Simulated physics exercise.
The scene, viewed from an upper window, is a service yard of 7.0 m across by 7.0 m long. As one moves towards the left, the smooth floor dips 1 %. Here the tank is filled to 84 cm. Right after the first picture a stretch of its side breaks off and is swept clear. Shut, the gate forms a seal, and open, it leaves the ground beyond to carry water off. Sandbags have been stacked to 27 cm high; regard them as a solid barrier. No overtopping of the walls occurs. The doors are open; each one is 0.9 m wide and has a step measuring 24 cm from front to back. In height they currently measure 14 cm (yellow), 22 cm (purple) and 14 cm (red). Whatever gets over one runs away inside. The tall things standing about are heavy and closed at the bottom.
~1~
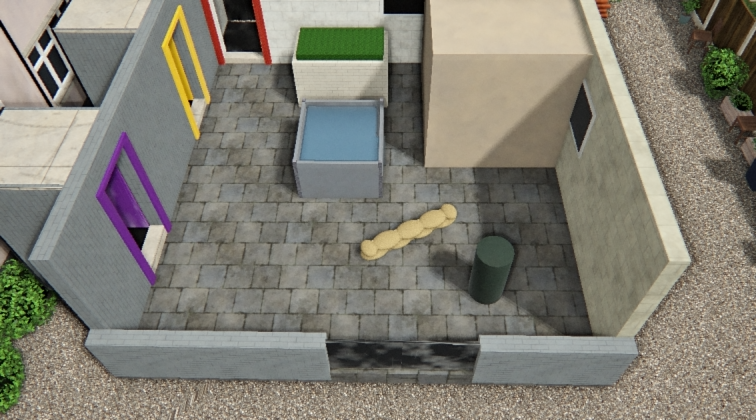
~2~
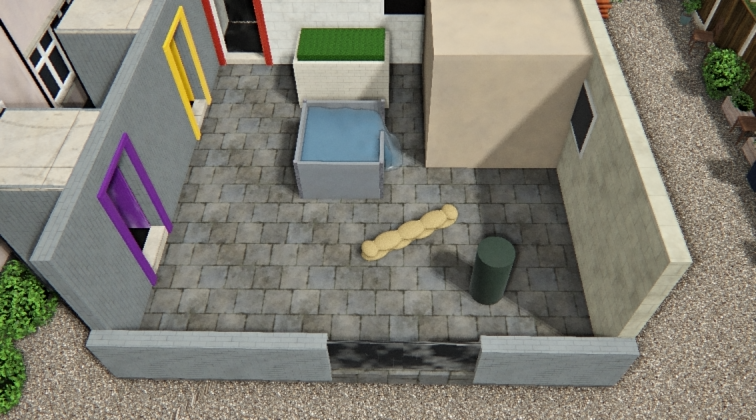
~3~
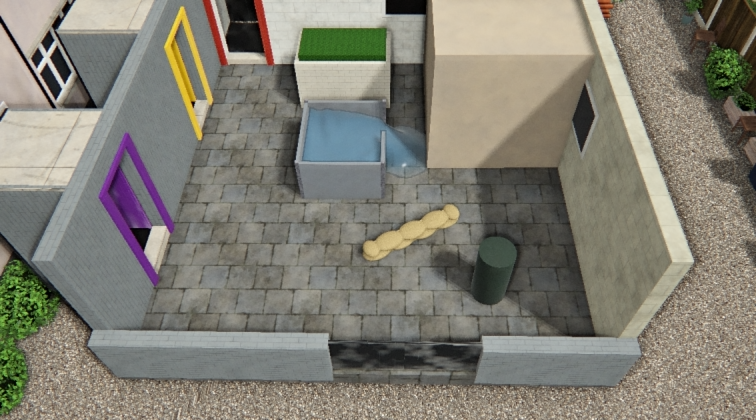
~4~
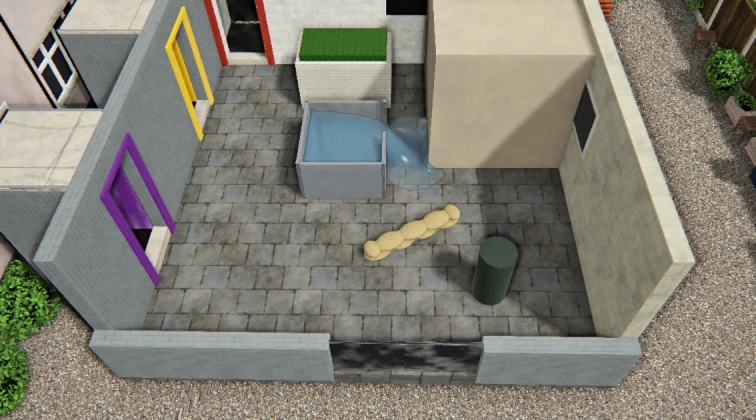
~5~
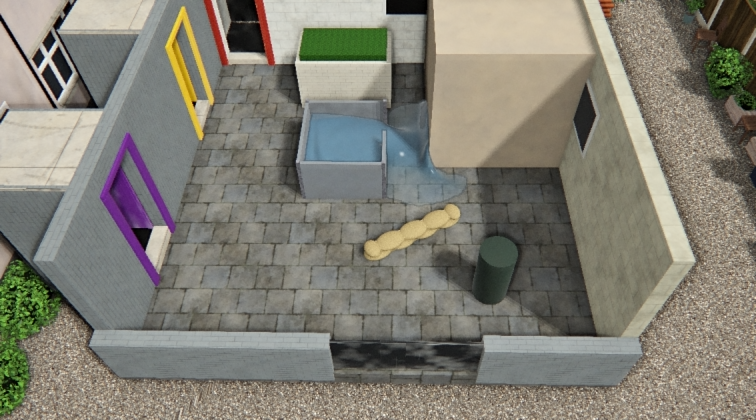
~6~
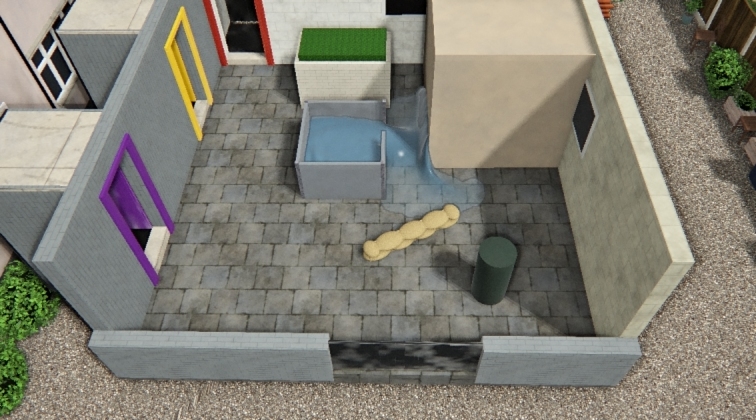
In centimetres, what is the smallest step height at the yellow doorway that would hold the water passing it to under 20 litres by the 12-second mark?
Close to 7 cm is just enough.
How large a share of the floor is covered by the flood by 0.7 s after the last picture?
About 15 per cent.
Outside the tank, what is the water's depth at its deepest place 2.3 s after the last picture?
Around 32 centimetres.
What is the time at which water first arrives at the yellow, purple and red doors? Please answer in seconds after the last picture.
Front log: Yellow = 2.6 s, purple = 2.6 s, red = 1.6 s.
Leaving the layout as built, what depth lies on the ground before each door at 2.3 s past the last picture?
Depth at yellow 0 cm, at purple 0 cm, at red 8 cm.
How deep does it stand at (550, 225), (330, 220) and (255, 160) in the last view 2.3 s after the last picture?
Depths in order: 3 / 4 / 0 cm.
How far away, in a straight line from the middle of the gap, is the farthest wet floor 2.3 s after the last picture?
About 5.4 m.
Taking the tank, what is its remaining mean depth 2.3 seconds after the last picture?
I'd put it near 27 cm.
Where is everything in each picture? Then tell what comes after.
Still water, 84 cm deep, in the tank at (341, 133); the yellow door at (189, 80) is dry, in the first frame.
Water pours out at (381, 139) and has run 0.3 m, to (399, 163); about 9 cm deep outside, 84 cm at the back, in the second frame.
The gap is at (383, 141), the front 0.8 m out at (425, 165); the back of the tank holds 80 cm, in the third frame.
Water pours out at (383, 143) and has run 1.1 m, to (439, 175); about 15 cm deep outside, 73 cm at the back, in the fourth frame.
The gap is at (384, 142), the front 1.5 m out at (460, 189); the back of the tank holds 71 cm, in the fifth frame.
The gap is at (383, 142), the front 1.9 m out at (480, 197); the back of the tank holds 68 cm; the yellow door at (192, 81), 3.8 m from the gap, is still 3.8 m from the nearest water, in the sixth frame.
Then, 0.7 s after the last picture water covers 15 % of the floor, deepest (50 cm) near (416, 149); it has not reached the yellow door.
Then, 2.3 s after the last picture water covers 45 % of the floor, deepest (32 cm) near (414, 94); it has not reached the yellow door.
Then, 11.3 s after the last picture water covers 95 % of the floor, deepest (10 cm) near (172, 231); 8 cm at the yellow door, 0 litres in over its 14 cm step.
At the yellow door as built, the water peaked near 11 cm, 6.7 s after the last picture.
With a step of 6 cm, 32 litres would have come in within the 12 s; with 8 cm, 10 litres. So under 20 litres takes about 7 cm.
